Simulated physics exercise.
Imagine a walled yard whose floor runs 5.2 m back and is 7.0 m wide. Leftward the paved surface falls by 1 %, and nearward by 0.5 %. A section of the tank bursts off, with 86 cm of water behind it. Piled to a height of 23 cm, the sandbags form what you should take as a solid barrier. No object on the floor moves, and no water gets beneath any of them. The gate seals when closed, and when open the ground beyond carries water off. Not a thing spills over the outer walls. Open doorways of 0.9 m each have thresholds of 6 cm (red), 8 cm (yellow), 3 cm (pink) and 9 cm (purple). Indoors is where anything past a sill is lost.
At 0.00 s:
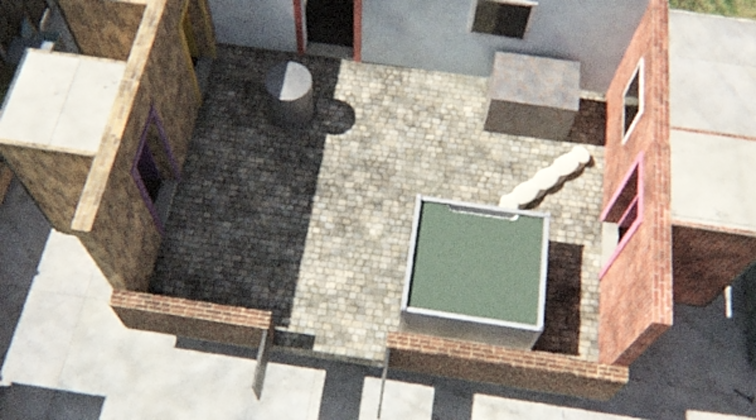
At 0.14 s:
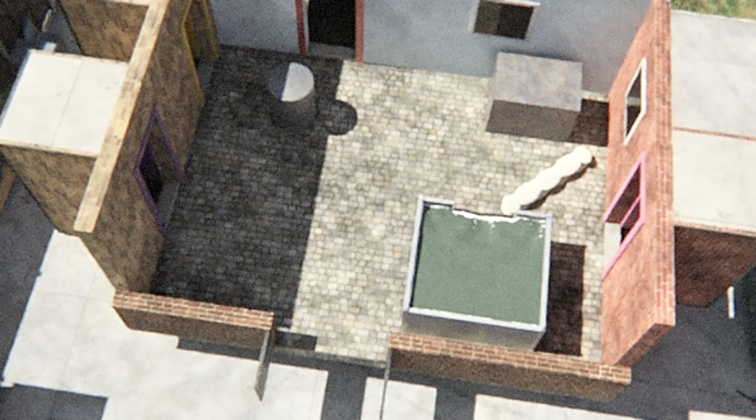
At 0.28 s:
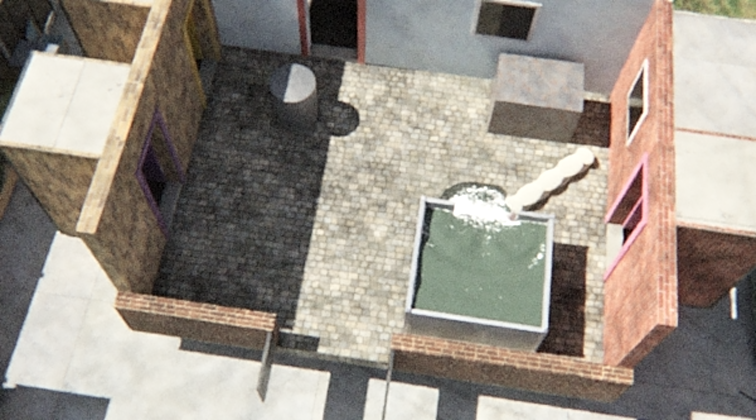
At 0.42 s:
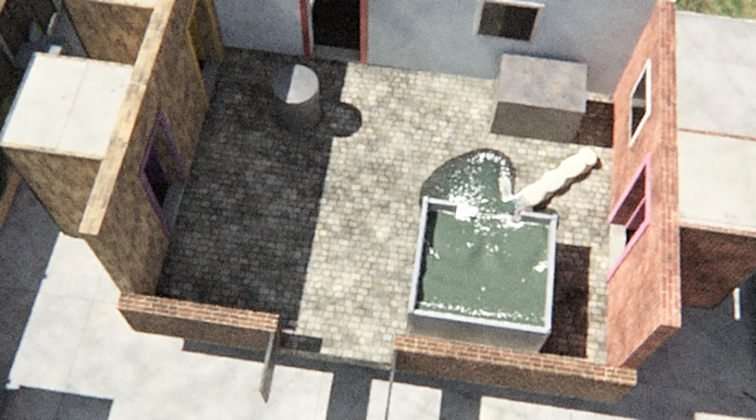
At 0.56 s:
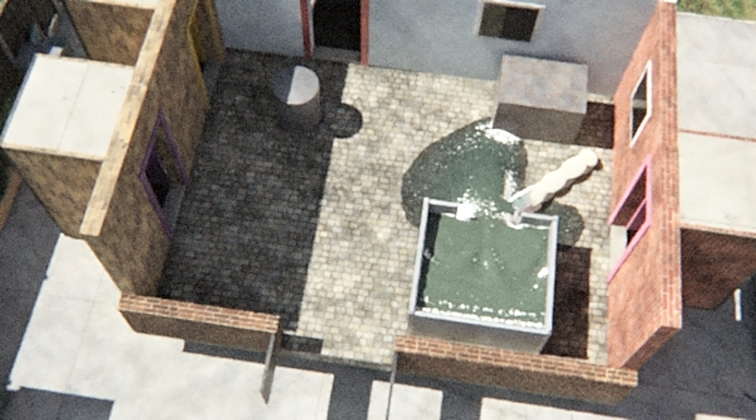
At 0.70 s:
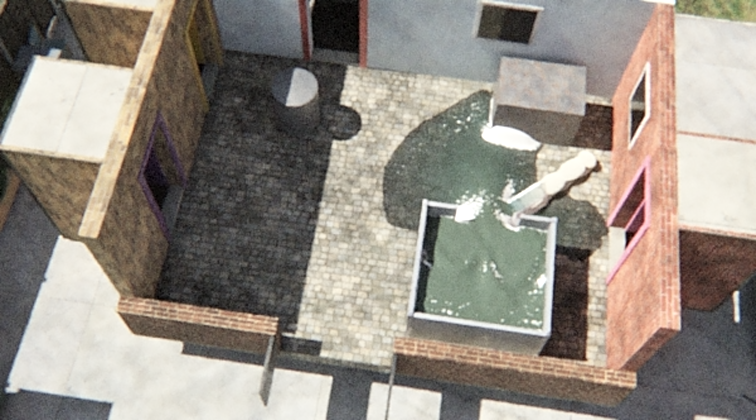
The video shows a walled, paved yard from above as dark green water pours from the far side of a square tank, first splashing beside a pale row of sandbags, then spreading across the paving toward a grey block.
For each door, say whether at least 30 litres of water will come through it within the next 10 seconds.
Door by door: The red door lets through 30 litres or more; the yellow door lets through 30 litres or more; the pink door lets through 30 litres or more; the purple door lets through less than 30 litres.
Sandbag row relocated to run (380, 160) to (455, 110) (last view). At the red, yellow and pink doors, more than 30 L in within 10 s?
In that case red gets no more than allowed, yellow gets more than allowed, pink gets more than allowed.
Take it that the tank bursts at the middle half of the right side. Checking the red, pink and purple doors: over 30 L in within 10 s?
Note: Red short of the mark, pink beyond the mark, purple short of the mark.
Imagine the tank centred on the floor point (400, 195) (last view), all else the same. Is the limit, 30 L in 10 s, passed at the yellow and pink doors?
Lab note: Yellow door limit exceeded; pink door limit not exceeded.
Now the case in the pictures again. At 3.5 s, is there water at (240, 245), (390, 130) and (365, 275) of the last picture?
First spot bone dry, second soaked, third bone dry.
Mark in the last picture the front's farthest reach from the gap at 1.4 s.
Near (362, 71).
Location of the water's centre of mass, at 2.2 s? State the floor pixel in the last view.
(468, 209).
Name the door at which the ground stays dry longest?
The final one is the purple door.
After 1.4 s water covers 35 % of the floor and is deepest (46 cm) near (477, 233); red door not reached, yellow door not reached, pink door 5 cm at the sill, 10 L in, purple door not reached.
After 2.2 s water covers 40 % of the floor and is deepest (34 cm) near (501, 216); red door 14 cm at the sill, 8 L in, yellow door not reached, pink door 7 cm at the sill, 28 L in, purple door not reached.
After 3.5 s water covers 50 % of the floor and is deepest (31 cm) near (222, 61); red door 10 cm at the sill, 31 L in, yellow door 24 cm at the sill, 88 L in, pink door 8 cm at the sill, 53 L in, purple door not reached.
After 6.0 s water covers 80 % of the floor and is deepest (22 cm) near (210, 103); red door 10 cm at the sill, 59 L in, yellow door 21 cm at the sill, 332 L in, pink door 6 cm at the sill, 83 L in, purple door 4 cm at the sill, 0 L in.
After 10.0 s water covers 95 % of the floor and is deepest (15 cm) near (150, 316); red door 8 cm at the sill, 97 L in, yellow door 13 cm at the sill, 495 L in, pink door 5 cm at the sill, 111 L in, purple door 6 cm at the sill, 0 L in.
